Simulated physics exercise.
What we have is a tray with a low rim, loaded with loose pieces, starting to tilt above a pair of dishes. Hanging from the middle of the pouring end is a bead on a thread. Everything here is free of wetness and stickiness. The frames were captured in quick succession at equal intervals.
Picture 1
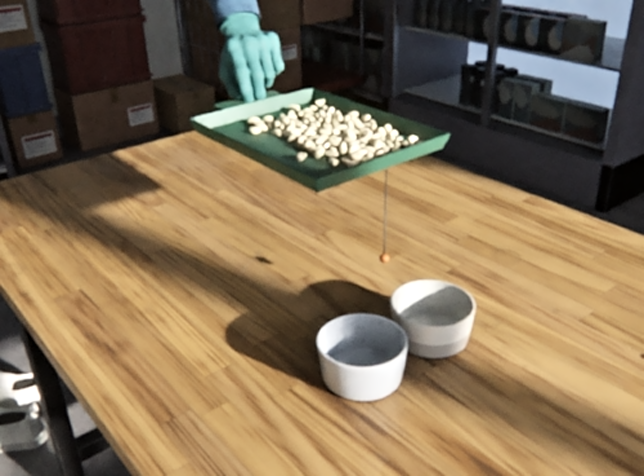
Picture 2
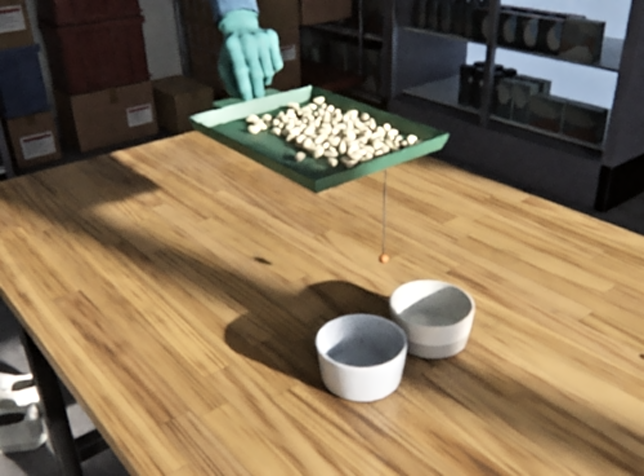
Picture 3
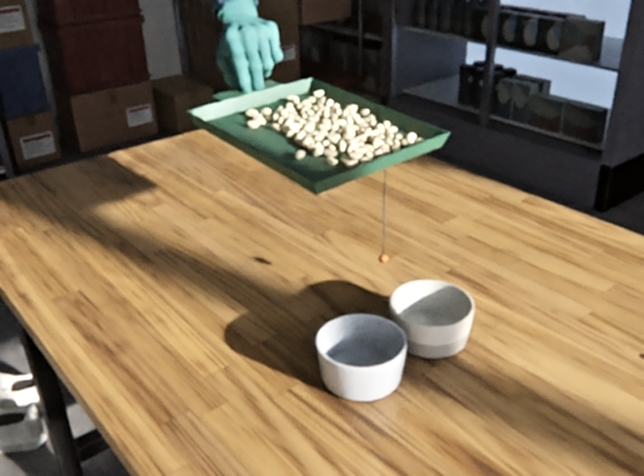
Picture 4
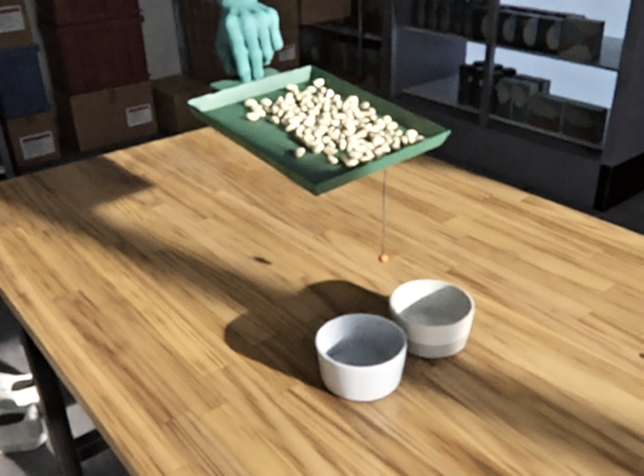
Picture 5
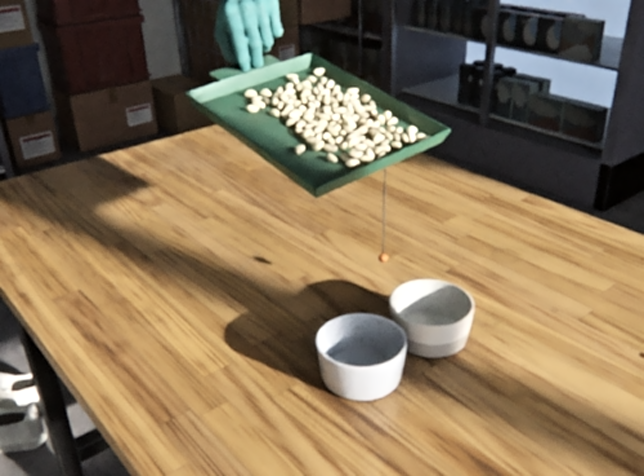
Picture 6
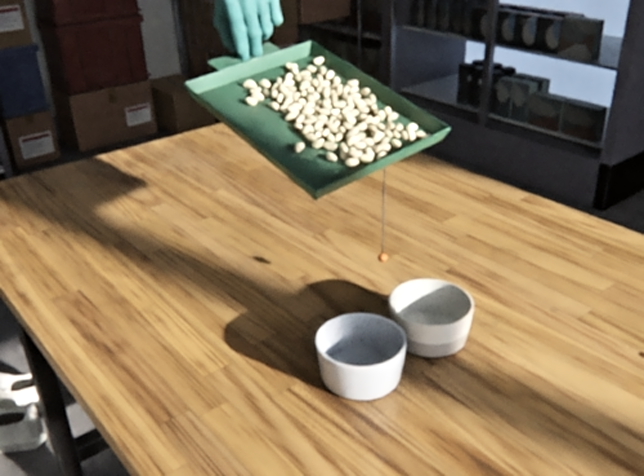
In this clip, a teal-gloved hand holds a green tray of white beans above two dishes on a wooden table, then raises its handle end so the tray gradually tilts, its left front corner lowest, while an orange bead hangs nearly still.
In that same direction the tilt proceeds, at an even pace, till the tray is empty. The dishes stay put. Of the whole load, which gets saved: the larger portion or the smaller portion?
The smaller portion.
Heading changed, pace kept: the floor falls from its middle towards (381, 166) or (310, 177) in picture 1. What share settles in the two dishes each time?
Shares: 40 %, then 0 %.
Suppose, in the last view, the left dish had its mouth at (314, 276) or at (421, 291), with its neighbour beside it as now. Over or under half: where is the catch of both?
At place one a lesser share; at place two a lesser share.
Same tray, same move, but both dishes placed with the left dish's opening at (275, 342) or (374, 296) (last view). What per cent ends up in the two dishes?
Trial 1 about 70 %, trial 2 about 50 %.
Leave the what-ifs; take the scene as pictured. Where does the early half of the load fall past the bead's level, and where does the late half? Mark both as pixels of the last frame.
Initially about (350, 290); subsequently about (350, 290).
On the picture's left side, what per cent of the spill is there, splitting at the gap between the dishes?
Estimate: About 90 in every hundred.
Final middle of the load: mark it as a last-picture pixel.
About (359, 336).
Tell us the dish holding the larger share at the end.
In the end, the right-side dish gets more.
Just after the last frame, tray tipped steeply; almost all on the tray; just a few in the air.
A moment on, tray tipped right over; roughly half on the tray; just a few in the left dish; about a tenth in the right dish; about a tenth outside both; roughly a third in the air.
Further on, tray tipped past a quarter turn; about a tenth in the left dish; roughly a quarter in the right dish; roughly two thirds outside both.
When it is over, tray tipped past a quarter turn; about a tenth in the left dish; roughly a quarter in the right dish; roughly two thirds outside both.
